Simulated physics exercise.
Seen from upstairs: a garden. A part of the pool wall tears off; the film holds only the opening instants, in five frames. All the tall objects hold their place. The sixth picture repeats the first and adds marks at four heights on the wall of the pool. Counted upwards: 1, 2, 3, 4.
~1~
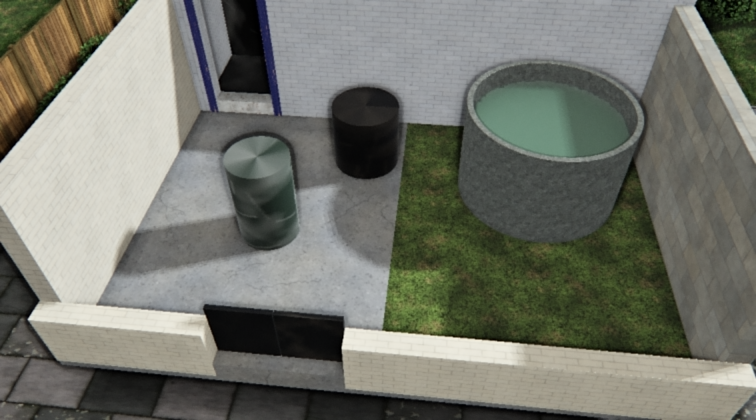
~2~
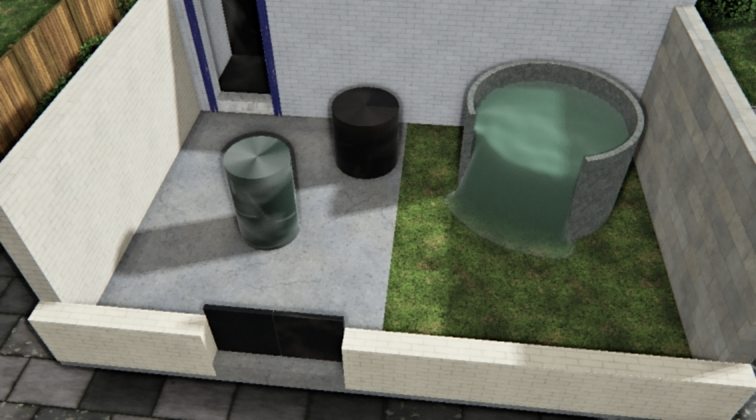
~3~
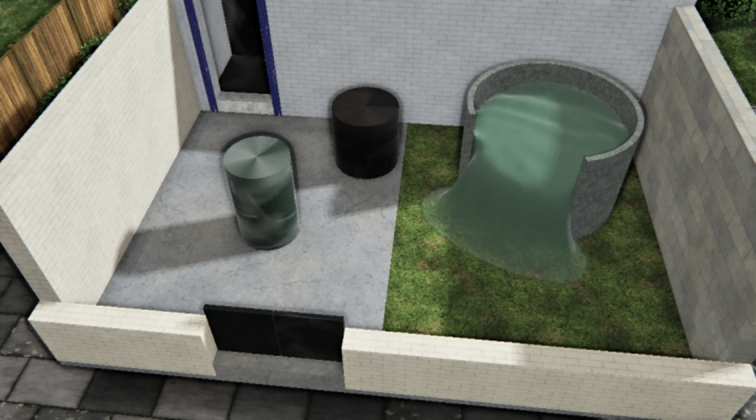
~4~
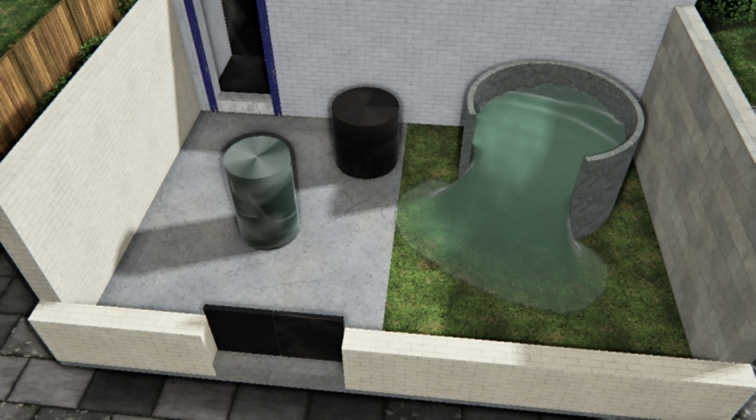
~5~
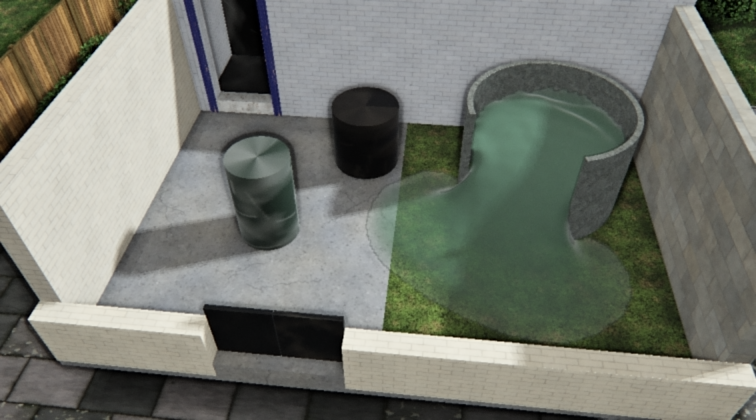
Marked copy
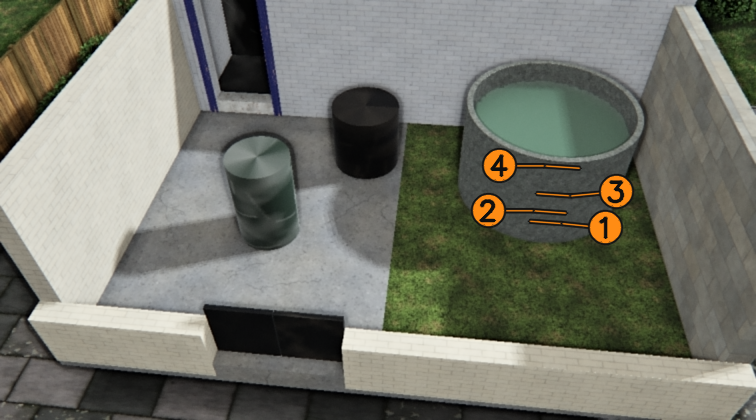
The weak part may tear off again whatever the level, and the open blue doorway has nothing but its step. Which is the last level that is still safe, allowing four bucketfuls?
3.
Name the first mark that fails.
Here it is mark 4.
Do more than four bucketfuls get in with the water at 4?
Yes, that goes wrong.
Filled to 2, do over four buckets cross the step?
No, that is safe.
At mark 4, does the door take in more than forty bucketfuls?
No, less.
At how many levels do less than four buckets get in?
Three of them.
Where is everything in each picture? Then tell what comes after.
Water in the pool at rest, its middle at (550, 123); foot of the blue doorway at (247, 113); shut gate at (276, 319), in the first picture.
In the second picture, 2 % of the ground under water, visible out to (572, 243).
In the third picture, 6 % of the ground under water, visible out to (576, 273).
In the fourth picture, 11 % of the ground under water, visible out to (581, 302).
In the fifth picture, 20 % of the ground under water, visible out to (615, 314).
In orange, 1 at (546, 222); 2 at (549, 211); 3 at (553, 194); 4 at (561, 167); from the bottom up 1, 2, 3, 4.
With 1, nothing gets over.
With 2, nothing gets over.
With 3, a bucket or two gets in.
With 4, about 14 bucketfuls get in.
